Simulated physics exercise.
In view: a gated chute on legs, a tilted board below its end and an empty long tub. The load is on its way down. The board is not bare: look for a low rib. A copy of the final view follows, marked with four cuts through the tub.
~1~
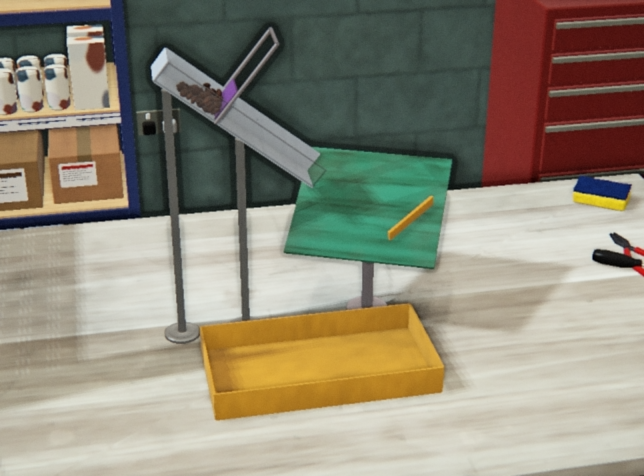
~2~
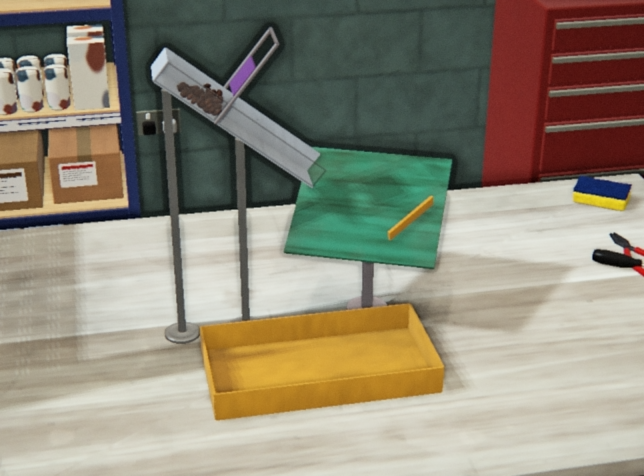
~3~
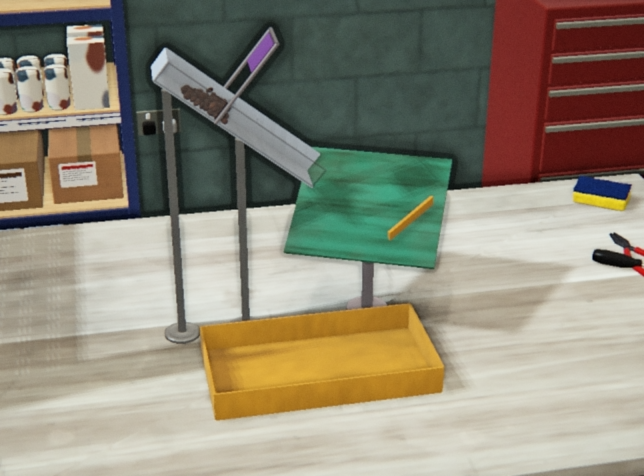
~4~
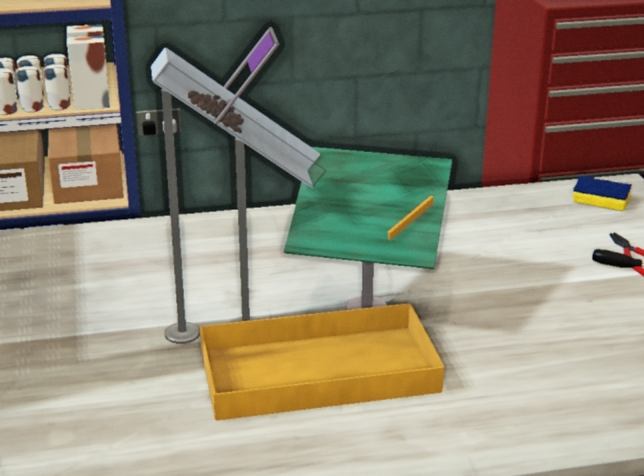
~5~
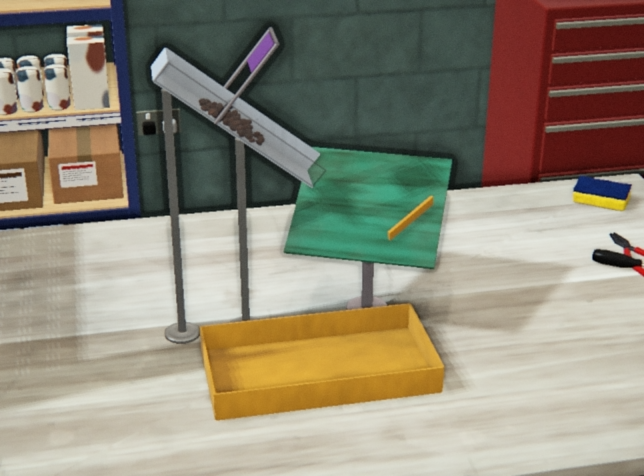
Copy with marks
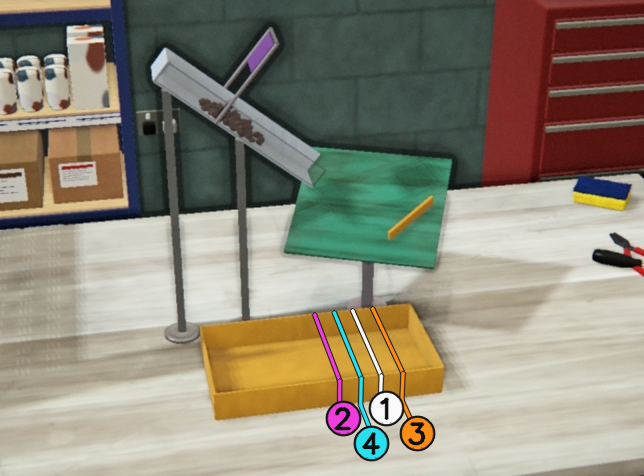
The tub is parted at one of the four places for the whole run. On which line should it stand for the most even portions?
The best line is 1.
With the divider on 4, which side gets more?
Right.
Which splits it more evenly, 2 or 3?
That is line 3.
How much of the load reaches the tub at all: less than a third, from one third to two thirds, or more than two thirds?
About that: More than two thirds.
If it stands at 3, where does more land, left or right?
More lands on the left.
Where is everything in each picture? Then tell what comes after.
Load behind the gate (203, 100), flat chocolate drops; lip of the chute (309, 179), sloping fairly steeply, in the first picture.
Middle of the board (370, 204), tilted gently; middle of its low edge (358, 259); of its high edge (381, 153), in the second picture.
Front corners of the tub (215, 394) and (443, 367), empty; front of the load (226, 106), in the third picture.
Middle of the load (216, 111); its front (239, 122), roughly a quarter of the way to the lip; rib from (432, 196) to (389, 232), in the fourth picture.
Middle of the load (229, 120); its front (260, 137), roughly half of the way to the lip, in the fifth picture.
On the marked copy, line 1 crosses the front rim at (380, 375); line 2 crosses the front rim at (339, 379); line 3 crosses the front rim at (402, 372); line 4 crosses the front rim at (360, 377).
If 1 is chosen, of what is caught, roughly a third on the left of the divider, roughly two thirds on the right.
If 2 is chosen, of what is caught, about a tenth on the left of the divider, almost all on the right.
If 3 is chosen, of what is caught, the larger part on the left of the divider, roughly a quarter on the right.
If 4 is chosen, of what is caught, about a tenth on the left of the divider, the larger part on the right.
